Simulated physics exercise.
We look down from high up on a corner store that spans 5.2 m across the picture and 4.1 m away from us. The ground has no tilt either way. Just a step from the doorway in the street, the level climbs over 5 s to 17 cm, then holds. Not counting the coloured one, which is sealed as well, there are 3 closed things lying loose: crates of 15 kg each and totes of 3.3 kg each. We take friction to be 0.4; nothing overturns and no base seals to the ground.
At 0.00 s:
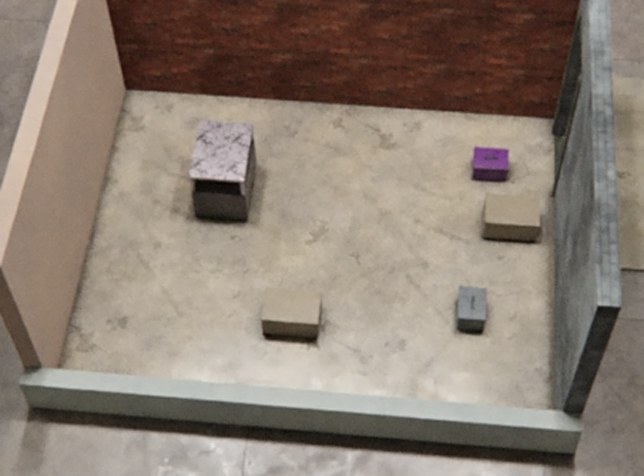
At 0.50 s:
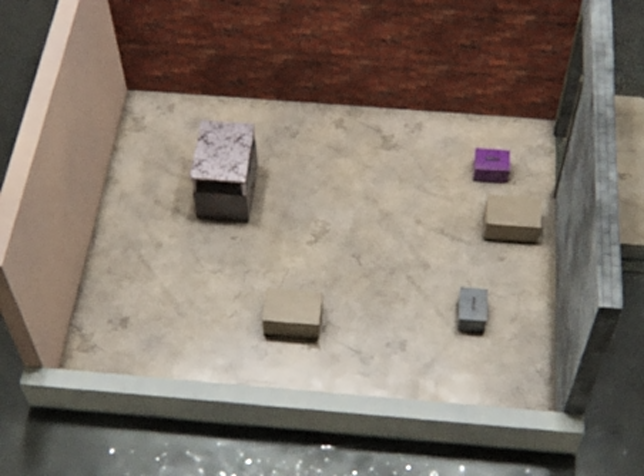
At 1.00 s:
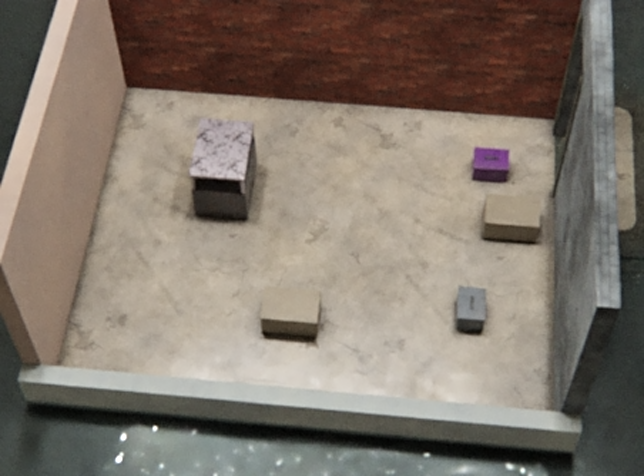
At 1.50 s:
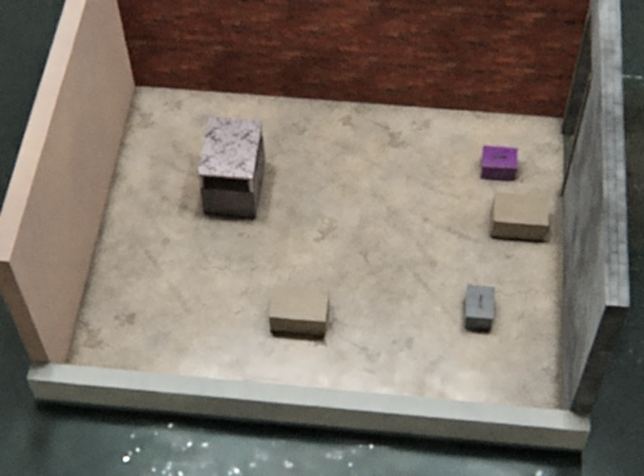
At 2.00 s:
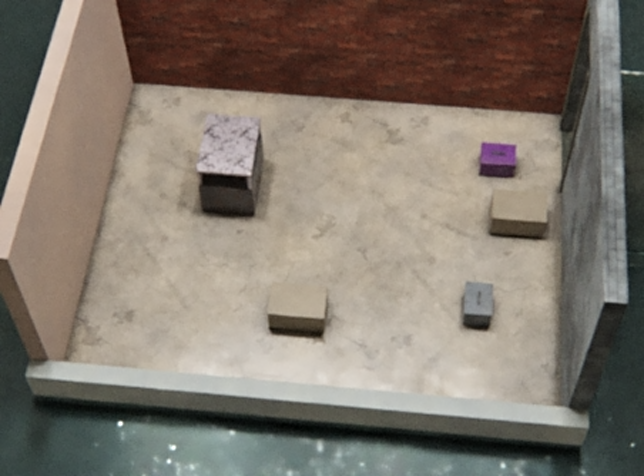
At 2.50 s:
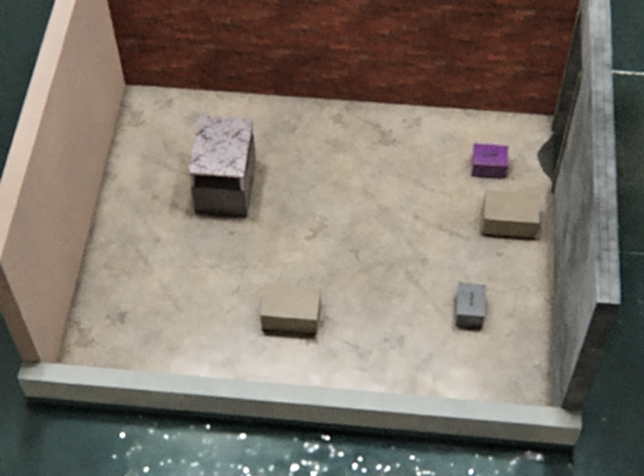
Dark water spreading around a walled store, covering a pale slab, then edging in at right while the boxes stay still.
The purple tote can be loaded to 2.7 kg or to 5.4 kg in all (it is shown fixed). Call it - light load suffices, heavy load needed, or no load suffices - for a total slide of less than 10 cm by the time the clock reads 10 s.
My call: No load suffices.
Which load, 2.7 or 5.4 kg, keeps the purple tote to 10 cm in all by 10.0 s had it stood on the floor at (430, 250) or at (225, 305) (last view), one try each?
The small mass already works; the big mass is needed.
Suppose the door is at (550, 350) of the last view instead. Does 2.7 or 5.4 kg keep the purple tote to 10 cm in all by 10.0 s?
Under that change the small mass suffices.
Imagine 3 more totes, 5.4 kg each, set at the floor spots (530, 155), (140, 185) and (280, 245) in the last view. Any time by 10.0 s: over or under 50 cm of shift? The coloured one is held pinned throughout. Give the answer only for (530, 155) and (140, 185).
Beyond, below.
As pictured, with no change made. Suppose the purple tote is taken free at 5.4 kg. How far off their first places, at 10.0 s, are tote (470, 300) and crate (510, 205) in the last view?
Net displacement, in order: 0 cm; 0 cm.
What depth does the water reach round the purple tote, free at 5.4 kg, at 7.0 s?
3 cm, roughly.
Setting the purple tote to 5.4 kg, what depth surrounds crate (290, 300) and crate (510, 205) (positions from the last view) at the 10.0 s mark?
About 3 and 2 cm.
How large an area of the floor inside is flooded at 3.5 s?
About 1.0 m2 is covered.
After 3.5 s the purple tote would be 8 cm from its start with 2.7 kg and 0 cm from its start with 5.4 kg; 2 cm of water round it then.
After 4.5 s the purple tote would be 69 cm from its start with 2.7 kg and 27 cm from its start with 5.4 kg; 2 cm of water round it then.
After 7.0 s the purple tote would be 250 cm from its start with 2.7 kg and 139 cm from its start with 5.4 kg; 3 cm of water round it then.
After 10.0 s the purple tote would be 422 cm from its start with 2.7 kg and 257 cm from its start with 5.4 kg; 4 cm of water round it then.
